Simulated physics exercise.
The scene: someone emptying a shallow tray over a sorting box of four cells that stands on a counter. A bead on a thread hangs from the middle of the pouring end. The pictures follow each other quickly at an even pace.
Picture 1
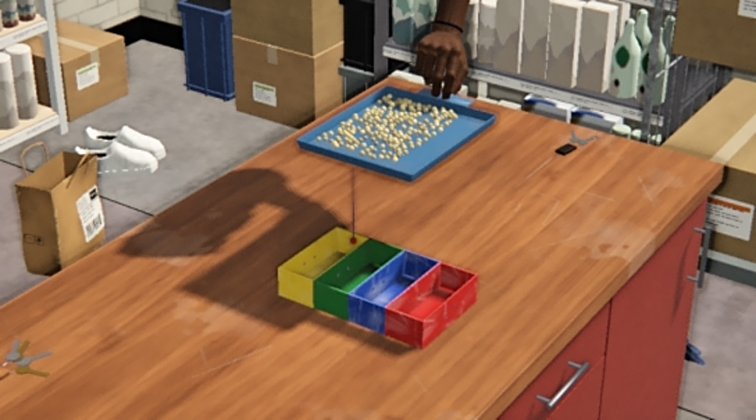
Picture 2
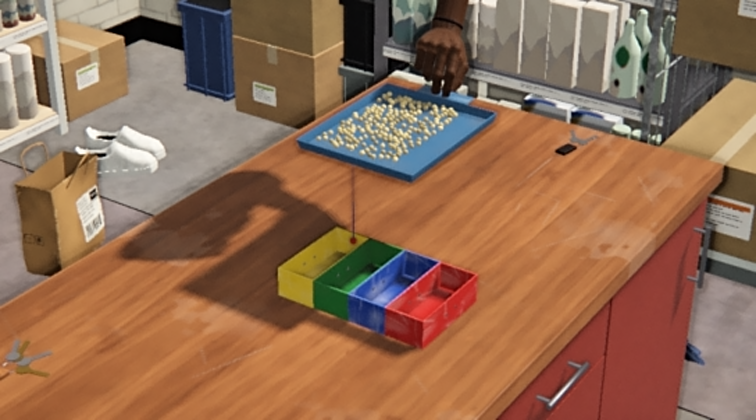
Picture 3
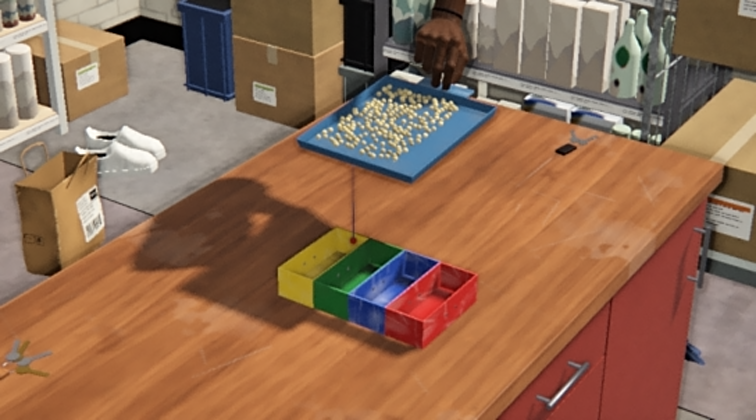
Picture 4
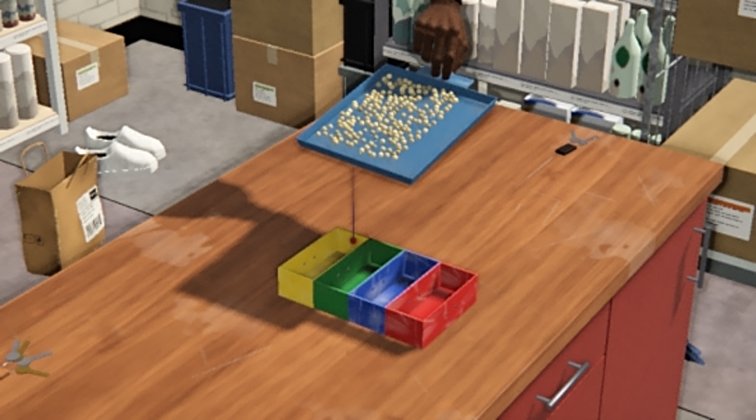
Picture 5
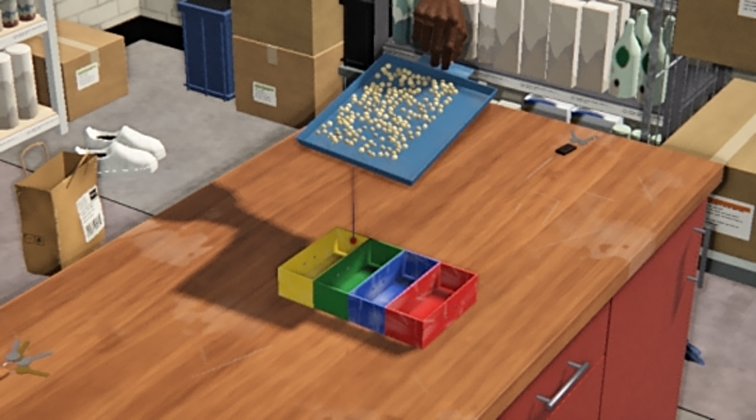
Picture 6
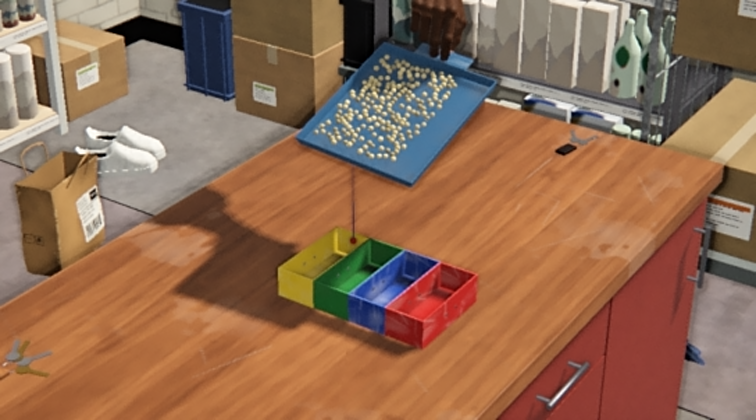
On a wooden counter, a hand gradually raised the far end of a blue tray of small pale beans above a four-coloured sorting box, tilting it towards its near right corner as some beans shifted.
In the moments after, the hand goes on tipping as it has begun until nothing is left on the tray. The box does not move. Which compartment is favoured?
The blue one ends fullest.
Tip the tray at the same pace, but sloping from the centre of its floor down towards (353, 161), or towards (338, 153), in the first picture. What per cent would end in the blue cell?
Near 0 % and 0 %.
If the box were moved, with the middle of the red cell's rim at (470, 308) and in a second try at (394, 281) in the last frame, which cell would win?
First green, then the red cell.
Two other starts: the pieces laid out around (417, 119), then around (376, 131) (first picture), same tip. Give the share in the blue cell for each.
About 70 and 50 per cent.
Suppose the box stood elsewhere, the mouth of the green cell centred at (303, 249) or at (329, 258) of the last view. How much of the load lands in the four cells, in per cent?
Near 70 % and 100 %.
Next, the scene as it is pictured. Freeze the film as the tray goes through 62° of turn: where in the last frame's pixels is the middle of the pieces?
At about (378, 169).
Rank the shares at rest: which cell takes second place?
In second place: That green cell.
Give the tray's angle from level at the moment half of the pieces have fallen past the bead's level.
Near 100 degrees.
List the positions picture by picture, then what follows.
The first picture shows corners of the pouring end (300, 139) and (411, 173), level; middle of the load (391, 126), soya beans; bead on its thread (353, 241); yellow cell (296, 285); green cell (331, 298); blue cell (367, 312); red cell (404, 325).
The second picture shows corners of the pouring end (300, 139) and (411, 173), level; middle of the load (391, 125).
The third picture shows corners of the pouring end (300, 138) and (411, 175), tipped barely, lowest at the right corner; middle of the load (391, 121).
The fourth picture shows corners of the pouring end (299, 137) and (411, 177), tipped a little, lowest at the right corner; middle of the load (391, 115).
The fifth picture shows corners of the pouring end (299, 137) and (411, 178), tipped a little, lowest at the right corner; middle of the load (391, 109).
The sixth picture shows corners of the pouring end (299, 136) and (411, 180), tipped clearly, lowest at the right corner; middle of the load (389, 106), roughly a third on the move; yellow cell (296, 285); green cell (331, 298); blue cell (367, 312); red cell (404, 325).
Just after the last frame, tray tipped steeply; the larger part on the tray; just a few in the blue cell; just a few in the red cell; just a few in the green cell; roughly a quarter falling or outside the box.
A moment on, tray tipped right over; roughly a quarter on the tray; roughly a quarter in the blue cell; roughly a quarter in the green cell; just a few in the red cell; just a few in the yellow cell; roughly a third falling or outside the box.
Further on, tray tipped past a quarter turn; roughly half in the blue cell; roughly a third in the green cell; about a tenth in the yellow cell; just a few in the red cell; just a few falling or outside the box.
When it is over, tray tipped past a quarter turn; roughly half in the blue cell; roughly a third in the green cell; about a tenth in the yellow cell; just a few in the red cell; just a few outside the box.
